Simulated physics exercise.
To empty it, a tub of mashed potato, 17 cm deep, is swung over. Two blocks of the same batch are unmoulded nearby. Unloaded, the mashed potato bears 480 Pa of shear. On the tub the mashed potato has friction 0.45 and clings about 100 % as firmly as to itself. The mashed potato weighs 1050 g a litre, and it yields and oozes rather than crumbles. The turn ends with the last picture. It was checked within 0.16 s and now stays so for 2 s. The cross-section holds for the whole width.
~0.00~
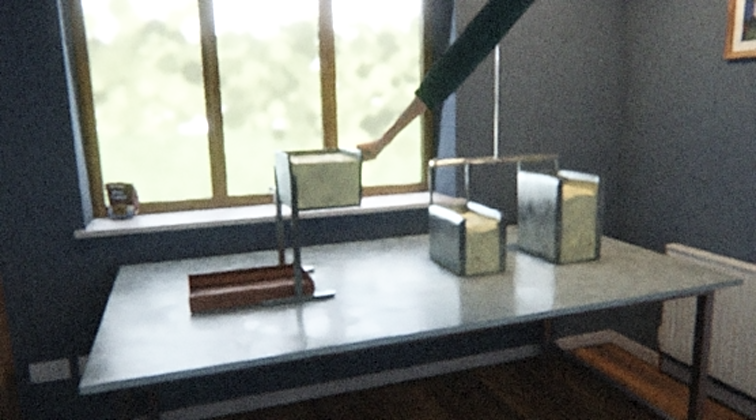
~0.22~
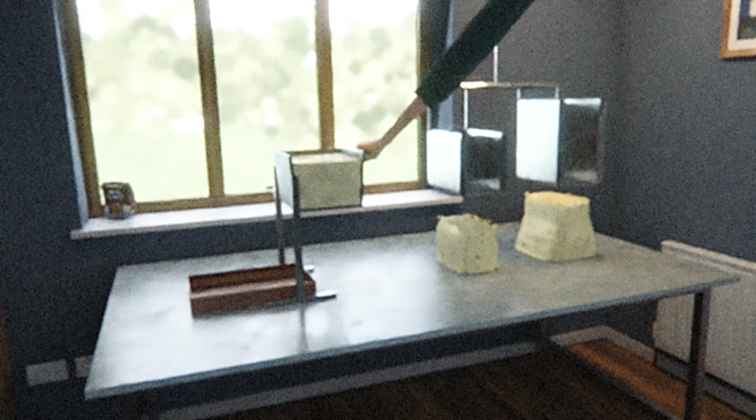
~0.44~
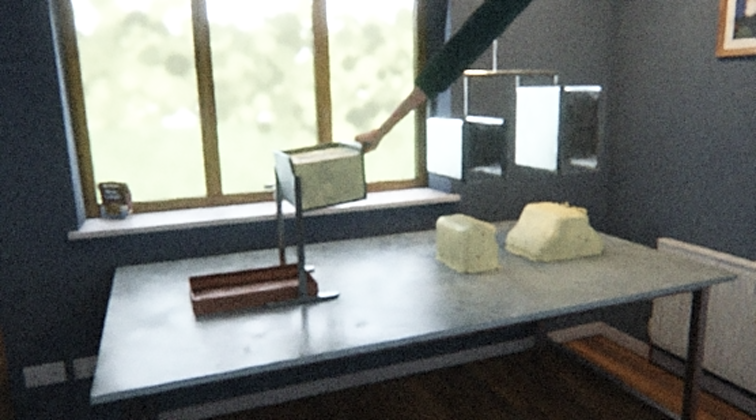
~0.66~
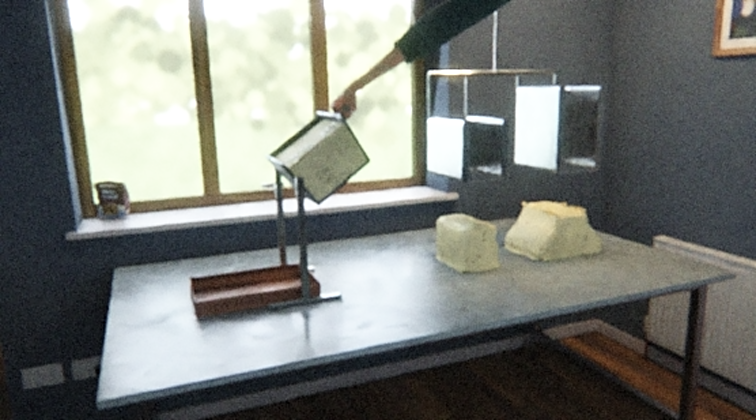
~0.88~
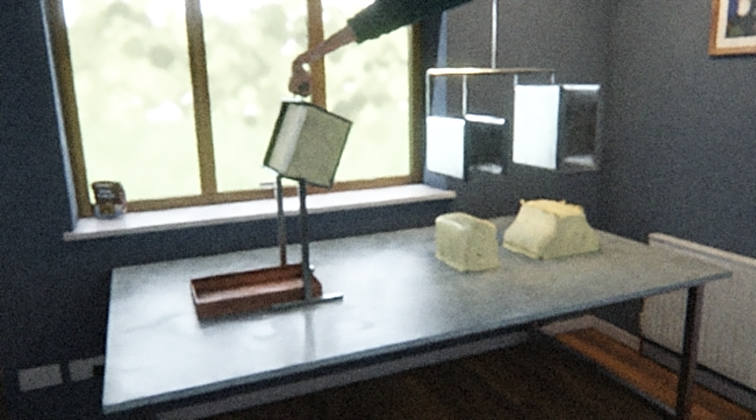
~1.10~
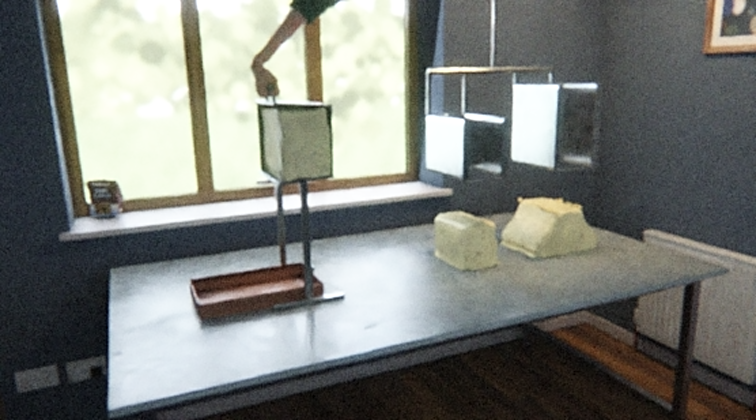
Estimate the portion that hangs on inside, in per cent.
It comes to some 45 %.
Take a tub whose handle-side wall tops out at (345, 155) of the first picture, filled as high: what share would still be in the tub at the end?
Then about 100 %.
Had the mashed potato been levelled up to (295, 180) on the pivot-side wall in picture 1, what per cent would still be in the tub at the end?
It would be near 100 %.
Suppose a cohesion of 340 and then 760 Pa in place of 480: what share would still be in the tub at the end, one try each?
In turn about 40 %, 100 %.
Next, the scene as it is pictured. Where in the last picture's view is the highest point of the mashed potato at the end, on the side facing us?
At about (312, 147).
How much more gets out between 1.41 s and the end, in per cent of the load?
About 30 %.
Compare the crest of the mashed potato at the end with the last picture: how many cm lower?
About 12 cm.
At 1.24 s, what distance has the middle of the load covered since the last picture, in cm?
Roughly 3 cm.
After 1.24 s, the tub is at 89 degrees and holds 99 %.
After 1.41 s, the tub is at 89 degrees and holds 75 %.
After 1.58 s, the tub is at 89 degrees and holds 53 %.
After 1.75 s, the tub is at 89 degrees and holds 46 %.
After 3.10 s, the tub is at 89 degrees and holds 45 %.
